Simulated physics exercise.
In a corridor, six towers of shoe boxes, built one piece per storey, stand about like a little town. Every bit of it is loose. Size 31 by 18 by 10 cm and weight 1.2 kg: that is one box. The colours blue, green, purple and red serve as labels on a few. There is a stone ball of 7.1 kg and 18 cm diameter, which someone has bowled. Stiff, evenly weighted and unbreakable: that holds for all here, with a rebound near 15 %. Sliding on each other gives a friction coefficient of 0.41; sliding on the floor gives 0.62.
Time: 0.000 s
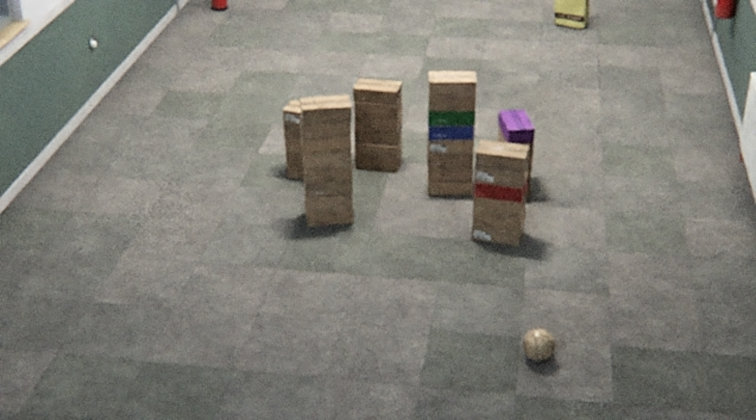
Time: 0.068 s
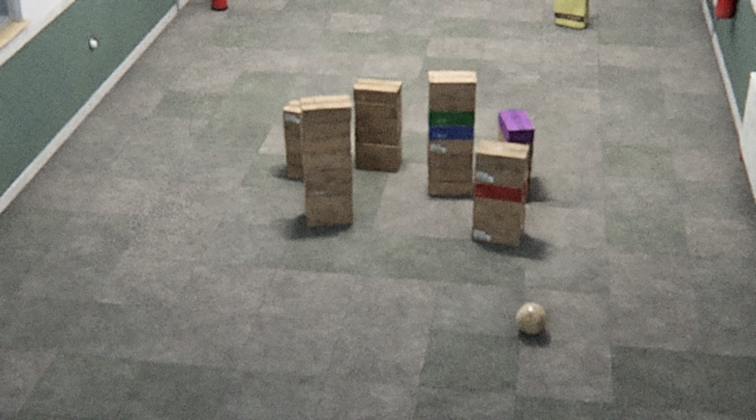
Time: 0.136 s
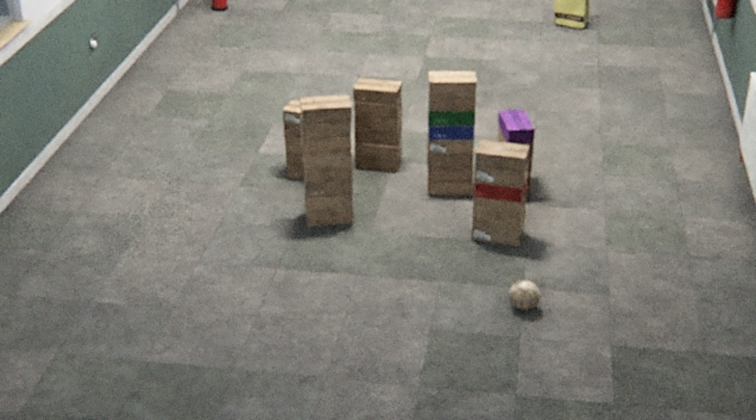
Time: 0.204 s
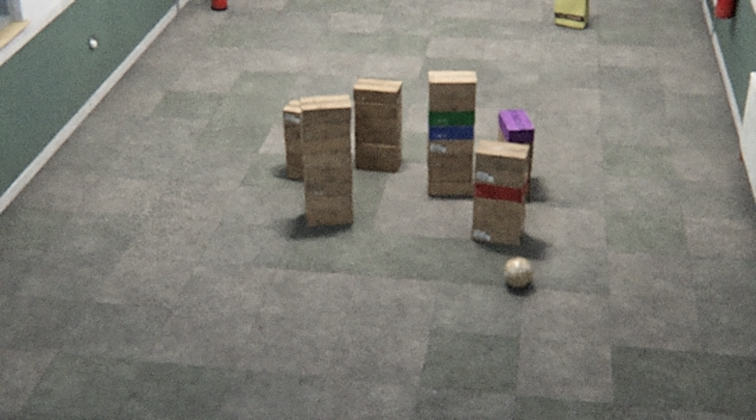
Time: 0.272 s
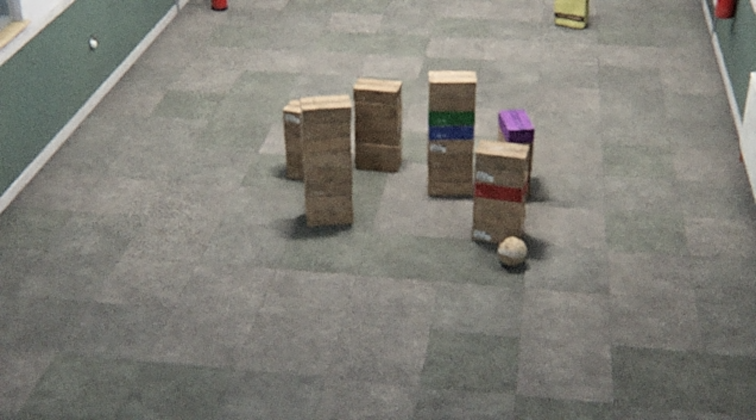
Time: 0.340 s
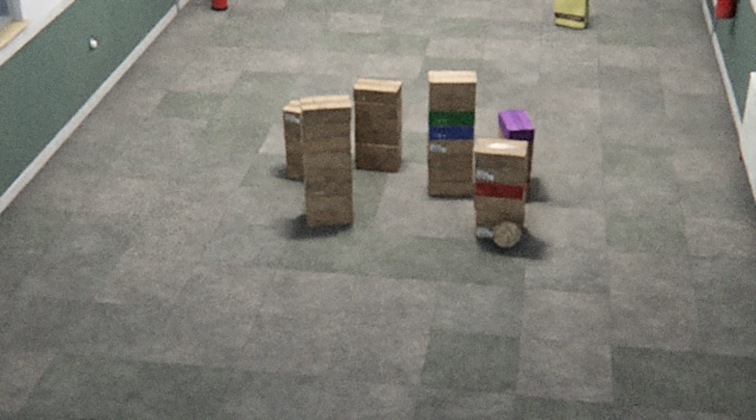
On a grey tiled floor, a pale ball rolls up to a box tower with a red band and bumps its base.
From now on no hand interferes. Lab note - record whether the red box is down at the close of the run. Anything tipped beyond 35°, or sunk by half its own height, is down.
Result: Down.
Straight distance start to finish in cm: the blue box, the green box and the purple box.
Displacements: Blue = 0, green = 0, purple = 5 (cm).
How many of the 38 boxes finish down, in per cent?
Around 10 %.
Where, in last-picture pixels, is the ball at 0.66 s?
(489, 199), roughly.
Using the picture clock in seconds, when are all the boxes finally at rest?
Near 1.0 s.
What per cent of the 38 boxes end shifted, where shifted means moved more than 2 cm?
40 percent.
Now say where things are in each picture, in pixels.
In the first frame (each place is the centre of the face we see best), ball (539, 345) 1.08 m from contact, 3.5 m/s; red box (498, 193); green box (452, 119); blue box (452, 133); all as stacked.
The second frame shows ball (532, 319) 84 cm from contact, 3.5 m/s; red box (498, 193).
The third frame shows ball (525, 295) 60 cm from contact, 3.5 m/s; red box (498, 193).
The fourth frame shows ball (518, 273) 37 cm from contact, 3.5 m/s; red box (498, 193).
The fifth frame shows ball (512, 252) 13 cm from contact, 3.5 m/s; red box (498, 193).
The sixth frame shows ball (507, 234) after contact, 2.1 m/s; red box (499, 191) tilted 4°; purple box (517, 119); blue box (452, 133); steepest lean 4°, the box at (498, 205); 6 have shifted.
By 0.48 s, ball still moving; none of the 38 boxes down, 7 disturbed; red box tilted 21°.
By 0.66 s, ball still moving; 4 of the 38 boxes down; red box on its side.
When it is over (1.4 s), ball at rest; 4 of the 38 boxes down; red box on its side; green box moved 20 mm; blue box moved 20 mm. In pixels of the last frame, middles, red box near (504, 218), green box near (449, 112).
